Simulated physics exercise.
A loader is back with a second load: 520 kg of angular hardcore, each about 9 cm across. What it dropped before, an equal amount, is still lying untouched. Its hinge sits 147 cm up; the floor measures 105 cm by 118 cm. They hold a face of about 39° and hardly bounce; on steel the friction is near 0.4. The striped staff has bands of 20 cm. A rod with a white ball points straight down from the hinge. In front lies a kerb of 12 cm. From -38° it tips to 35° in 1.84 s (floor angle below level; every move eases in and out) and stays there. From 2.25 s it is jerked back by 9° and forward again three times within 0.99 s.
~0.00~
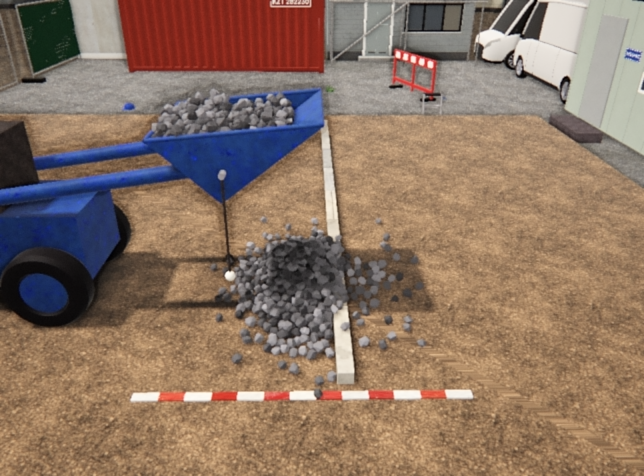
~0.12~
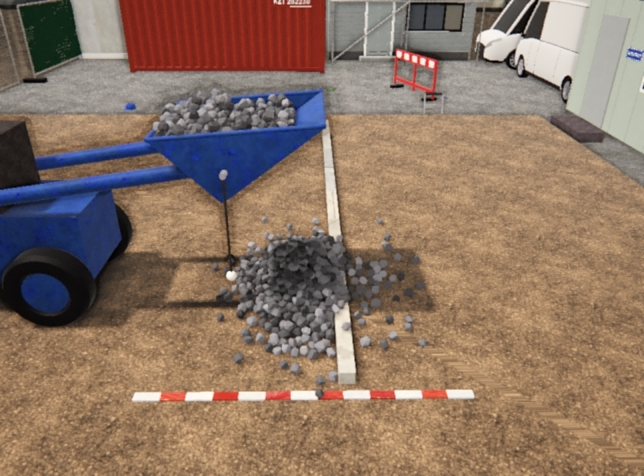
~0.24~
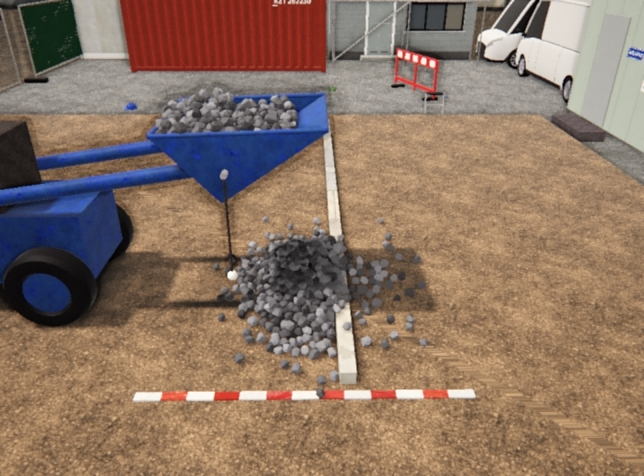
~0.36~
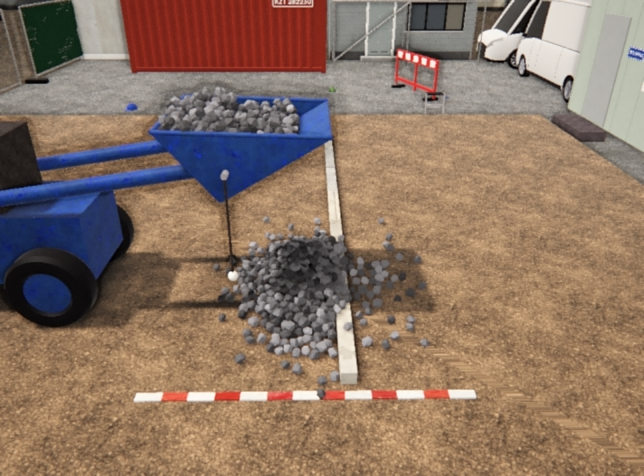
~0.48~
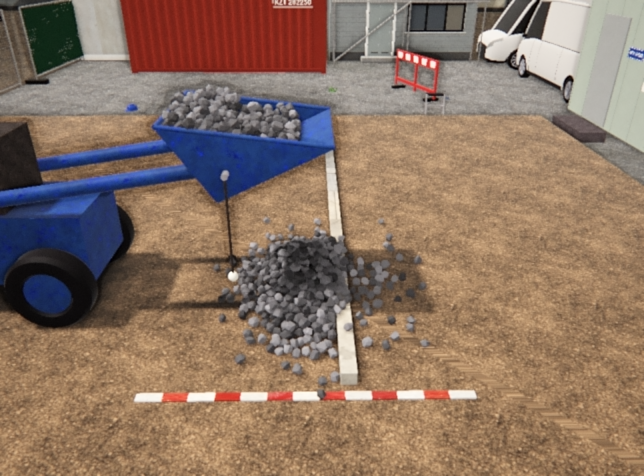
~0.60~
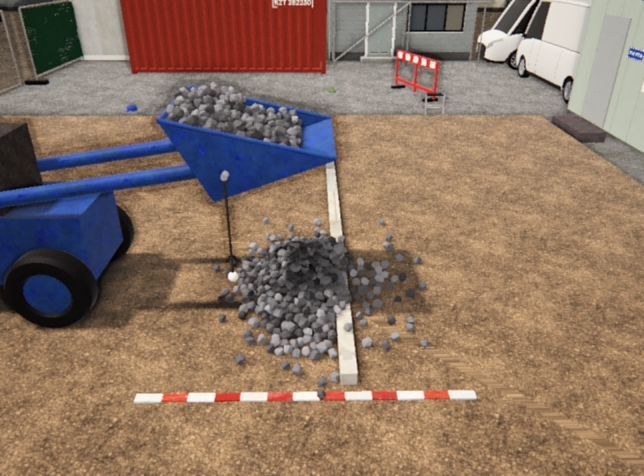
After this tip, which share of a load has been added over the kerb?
Close to 86 parts in a hundred.
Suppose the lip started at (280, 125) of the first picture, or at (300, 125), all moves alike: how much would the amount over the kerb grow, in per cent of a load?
First some 50, then 70 per cent.
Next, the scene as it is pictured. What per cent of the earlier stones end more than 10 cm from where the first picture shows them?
Roughly 5 per cent of them.
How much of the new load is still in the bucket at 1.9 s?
It holds some 65 per cent.
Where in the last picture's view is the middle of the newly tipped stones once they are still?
Near (377, 278).
After 1.4 s the floor is at 24°; in per cent of one load, 100 in the bucket, 92 on this side of the kerb, 8 over the kerb; the foremost stones are at (409, 281).
After 1.9 s the floor is at 35°; in per cent of one load, 67 in the bucket, 120 on this side of the kerb, 13 over the kerb; the foremost stones are at (409, 281).
After 3.7 s the floor is at 35°; in per cent of one load, 0 in the bucket, 106 on this side of the kerb, 94 over the kerb; the foremost stones are at (482, 274).
After 6.5 s the floor is at 35°; in per cent of one load, 0 in the bucket, 106 on this side of the kerb, 94 over the kerb; the foremost stones are at (481, 272). Net gain over the kerb, 86.
